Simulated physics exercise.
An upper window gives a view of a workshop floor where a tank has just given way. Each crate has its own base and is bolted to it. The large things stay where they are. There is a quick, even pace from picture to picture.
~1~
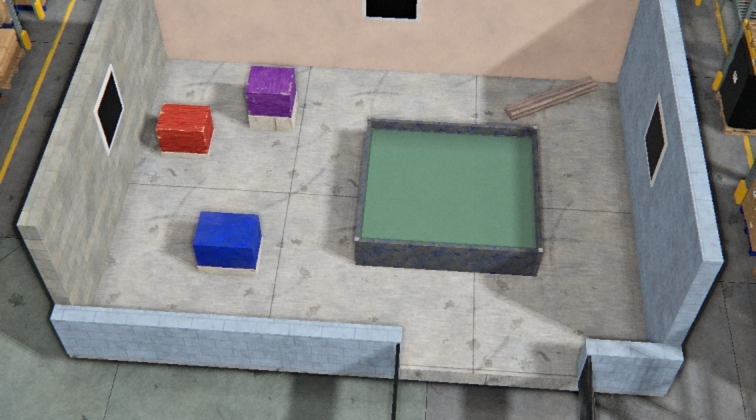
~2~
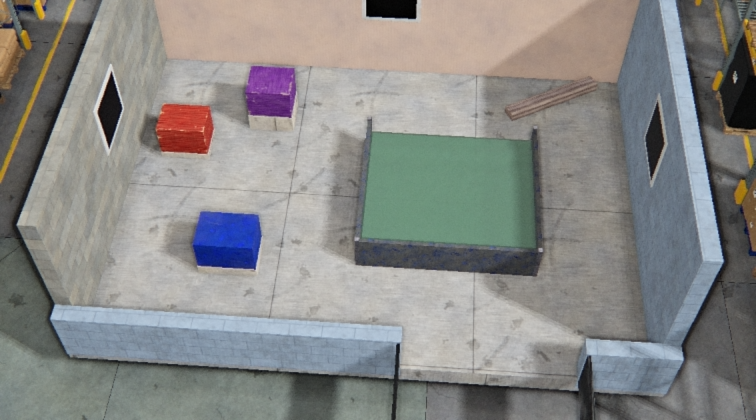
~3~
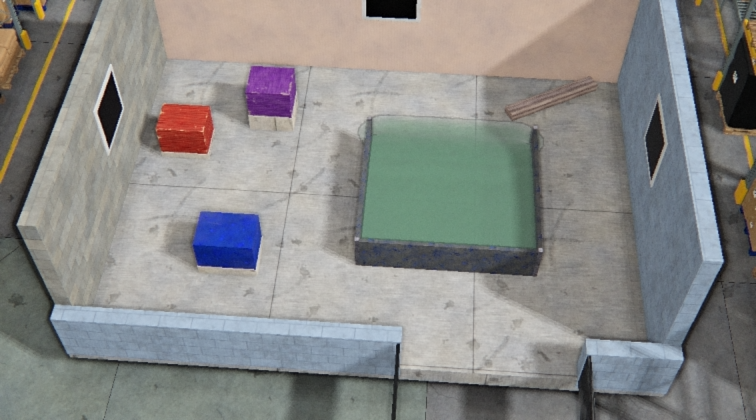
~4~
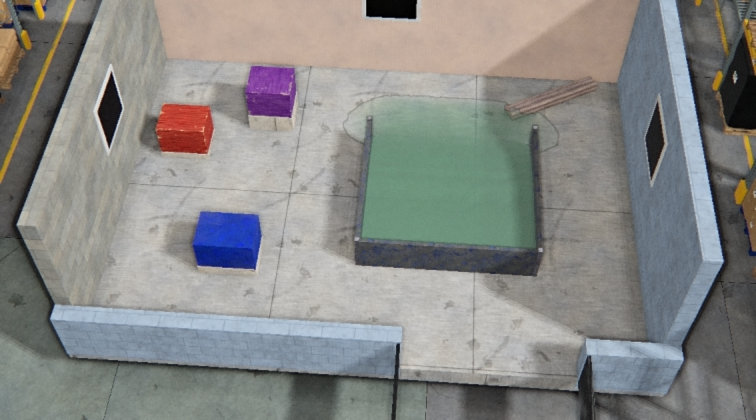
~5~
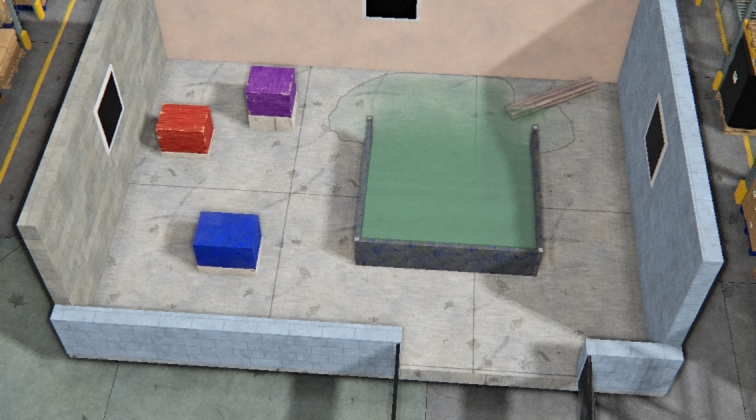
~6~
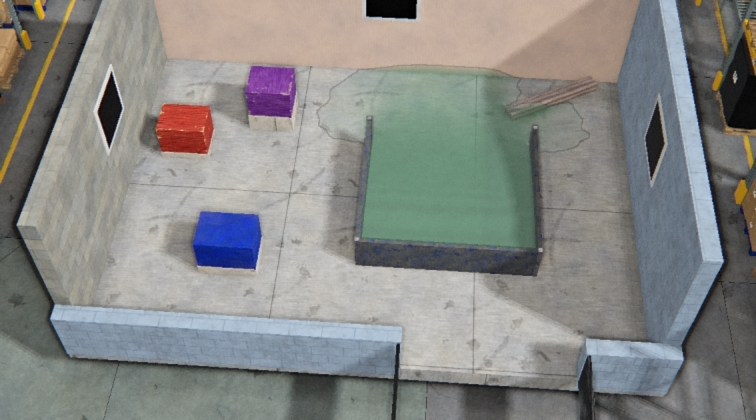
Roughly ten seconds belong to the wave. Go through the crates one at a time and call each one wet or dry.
The red crate is wet. The blue crate is dry. The purple crate is dry.
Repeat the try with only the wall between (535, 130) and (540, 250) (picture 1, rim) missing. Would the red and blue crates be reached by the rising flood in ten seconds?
As I see it, red stays clear and blue stays clear.
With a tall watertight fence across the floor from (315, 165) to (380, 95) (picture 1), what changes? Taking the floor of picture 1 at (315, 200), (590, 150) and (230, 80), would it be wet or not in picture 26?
Taking the three spots in order: Soaked, soaked, soaked.
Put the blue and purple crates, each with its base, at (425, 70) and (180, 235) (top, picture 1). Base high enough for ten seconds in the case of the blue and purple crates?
The blue crate is reached, while the purple crate is never reached.
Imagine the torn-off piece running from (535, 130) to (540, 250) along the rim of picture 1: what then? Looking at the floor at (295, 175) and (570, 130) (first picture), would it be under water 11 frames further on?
Waterless, submerged.
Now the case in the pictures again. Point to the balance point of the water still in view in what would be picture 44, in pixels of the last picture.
That comes out near (399, 166).
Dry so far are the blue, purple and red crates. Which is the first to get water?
My answer: The purple-painted one.
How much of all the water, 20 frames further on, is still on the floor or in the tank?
My reckoning gives about 100 %.
A moment on, water covers 20 % of the floor; the red crate not reached, the blue crate not reached, the purple crate water round its plinth.
Next, water covers 30 % of the floor; the red crate not reached, the blue crate not reached, the purple crate water round its plinth.
Then, water covers 45 % of the floor; the red crate water round its plinth, the blue crate not reached, the purple crate water round its plinth.
Later, water covers 85 % of the floor; the red crate water round its plinth, the blue crate water round its plinth, the purple crate water round its plinth.
In the end, water covers 100 % of the floor; the red crate was topped, the blue crate stayed above the water, the purple crate stayed above the water.
